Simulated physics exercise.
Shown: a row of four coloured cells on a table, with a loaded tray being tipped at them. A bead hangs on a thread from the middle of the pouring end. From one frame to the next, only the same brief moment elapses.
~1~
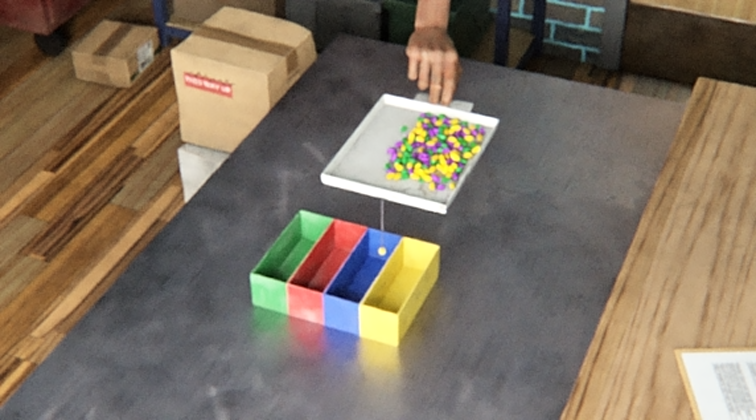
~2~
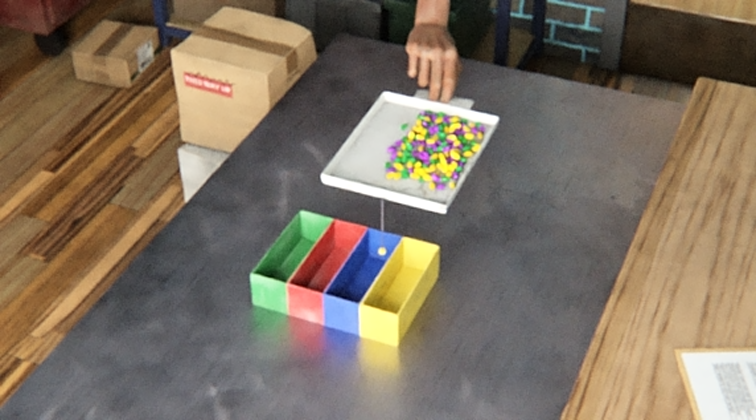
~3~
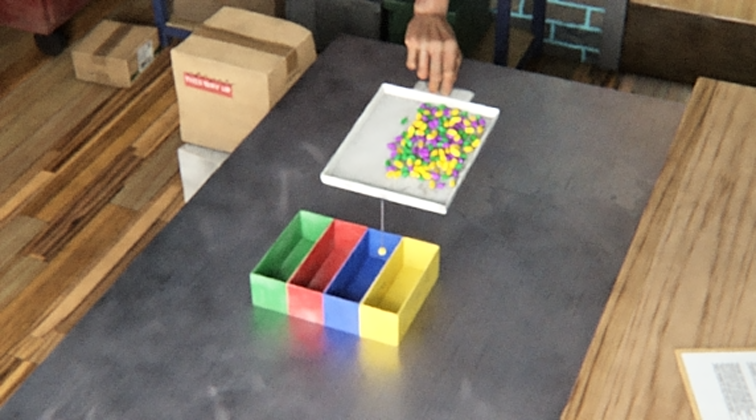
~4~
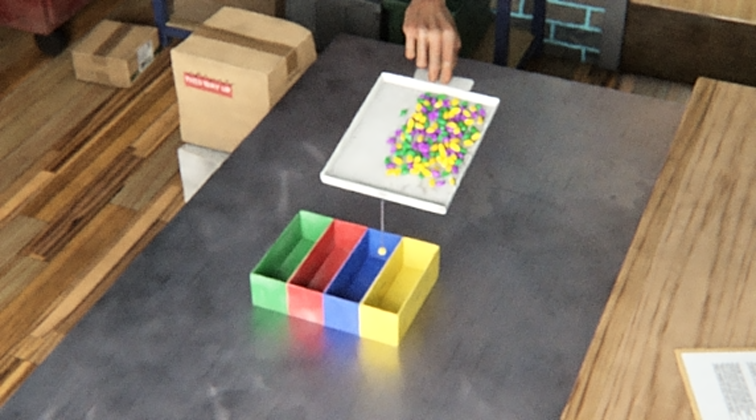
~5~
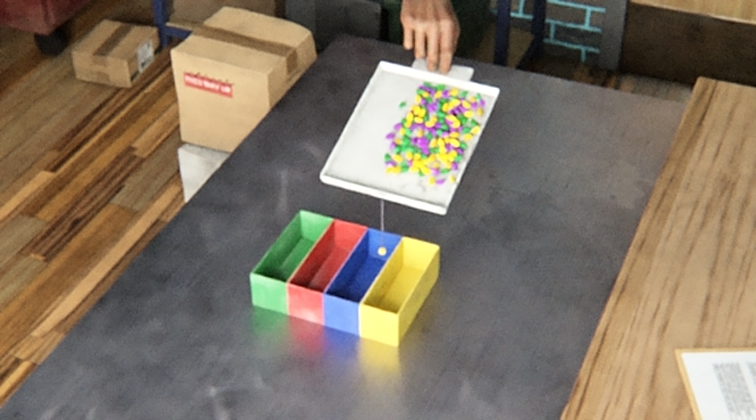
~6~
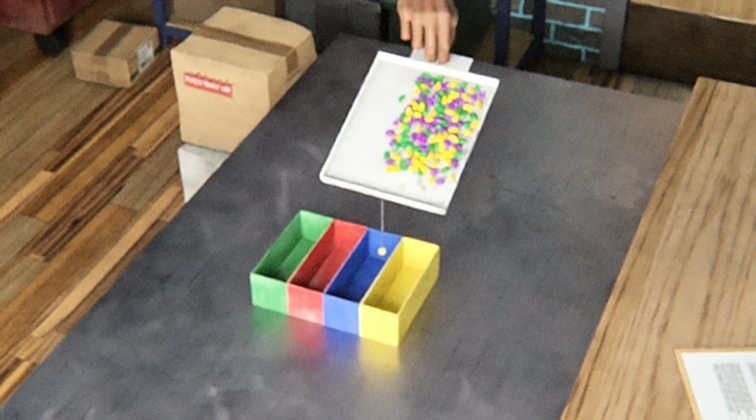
A hand at the far edge of a dark grey table, seen from above at an angle, holds a white tray with yellow, purple, green and orange jelly beans heaped toward its right side. Nearer the viewer sit four open cells, green, red, blue and yellow from left to right, below a small bead on a thread. The hand steadily raises the tray's far end, tilting it toward the cells, while the camera stays still.
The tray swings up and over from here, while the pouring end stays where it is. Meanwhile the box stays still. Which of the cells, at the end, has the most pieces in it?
The yellow cell has the most pieces in it.
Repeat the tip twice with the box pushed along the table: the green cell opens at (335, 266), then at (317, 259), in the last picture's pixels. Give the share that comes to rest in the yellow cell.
Roughly 10% on the first try and 40% on the second.
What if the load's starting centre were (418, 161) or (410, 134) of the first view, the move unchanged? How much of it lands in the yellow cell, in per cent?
40 per cent for the first try, 30 per cent for the second.
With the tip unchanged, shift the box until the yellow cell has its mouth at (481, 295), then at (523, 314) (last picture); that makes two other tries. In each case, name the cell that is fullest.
Try 1: The cell in red. Try 2: Green.
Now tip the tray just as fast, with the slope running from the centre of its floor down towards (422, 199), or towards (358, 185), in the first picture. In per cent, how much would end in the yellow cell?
Lab note: Try one about 20 %, try two 0 %.
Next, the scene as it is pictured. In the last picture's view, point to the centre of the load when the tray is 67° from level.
I'd put the middle of the pieces at roughly (404, 182).
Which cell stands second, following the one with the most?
In second place: Blue.
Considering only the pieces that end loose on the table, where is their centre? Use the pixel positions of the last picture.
About (436, 344).
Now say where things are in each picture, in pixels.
Corners of the pouring end at (324, 174) and (445, 204), level; middle of the load at (431, 148), jelly beans; bead on its thread at (382, 251); green cell at (270, 291); red cell at (305, 301); blue cell at (342, 312); yellow cell at (379, 322), in the first frame.
Corners of the pouring end at (323, 174) and (445, 205), level; middle of the load at (431, 146), in the second frame.
Corners of the pouring end at (323, 174) and (444, 205), tipped barely, level across its low end; middle of the load at (431, 142), in the third frame.
Corners of the pouring end at (323, 175) and (444, 206), tipped a little, level across its low end; middle of the load at (431, 135), in the fourth frame.
Corners of the pouring end at (322, 175) and (444, 208), tipped clearly, level across its low end; middle of the load at (430, 129), in the fifth frame.
Corners of the pouring end at (322, 176) and (444, 209), tipped clearly, level across its low end; middle of the load at (429, 125); green cell at (270, 291); red cell at (305, 301); blue cell at (342, 312); yellow cell at (379, 322), in the sixth frame.
Soon, tray tipped steeply; nearly all on the tray; a stray few in the yellow cell; a small part falling or outside the box.
A while on, tray tipped past a quarter turn; about two thirds on the tray; a small part in the yellow cell; a small part in the blue cell; a small part in the red cell; a stray few in the green cell; a small part falling or outside the box.
Towards the end, tray tipped past a quarter turn; about a third in the yellow cell; about a quarter in the blue cell; a small part in the red cell; a stray few in the green cell; about a quarter falling or outside the box.
Finally, tray tipped past a quarter turn; about a third in the yellow cell; about a quarter in the blue cell; a small part in the red cell; a stray few in the green cell; about a quarter outside the box.
